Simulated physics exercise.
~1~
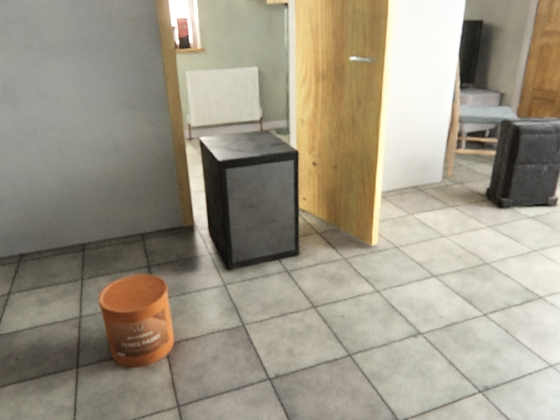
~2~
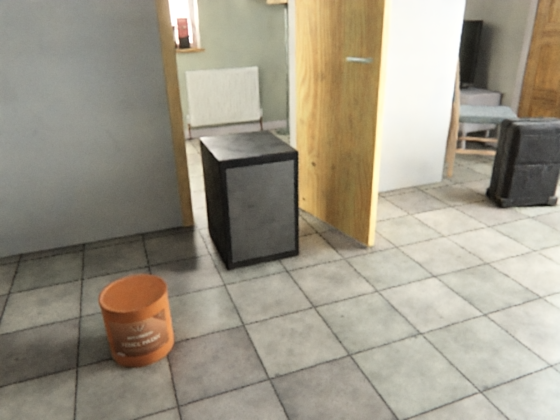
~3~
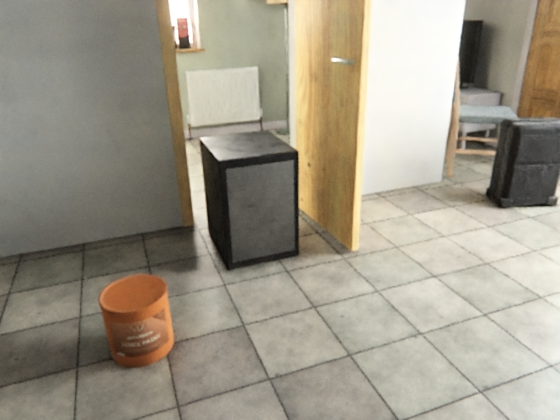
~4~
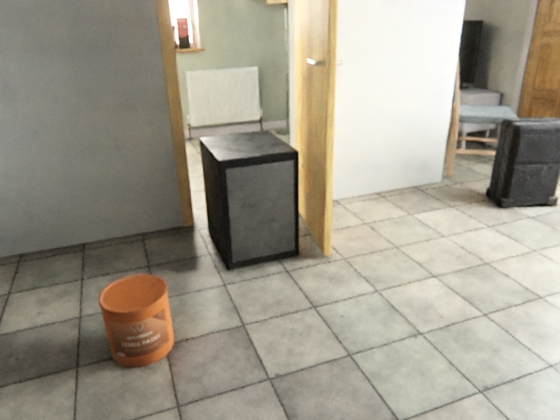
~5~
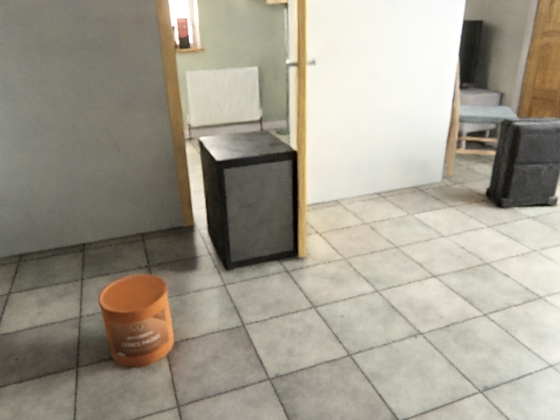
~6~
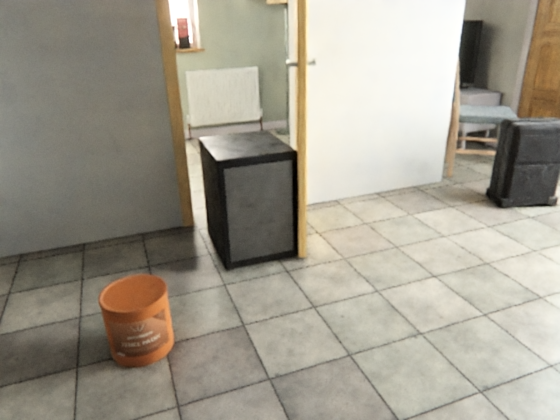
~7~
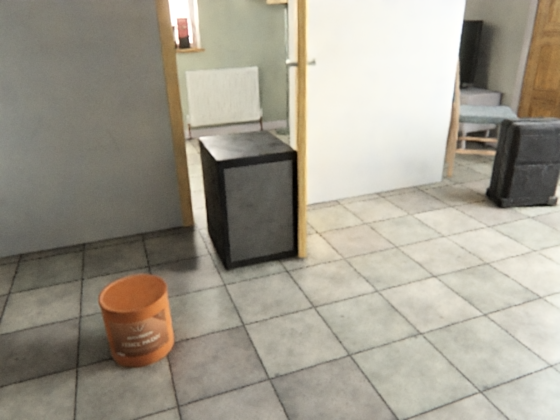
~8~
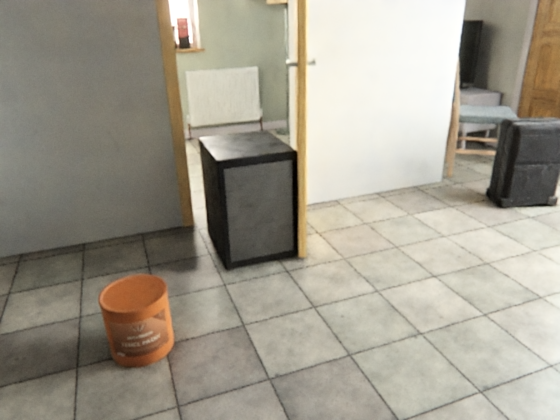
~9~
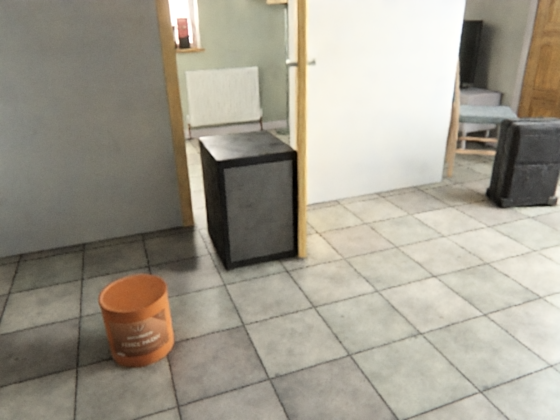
Wooden door swinging back towards its frame and stopping against a black appliance in the doorway, an orange pail standing nearby.
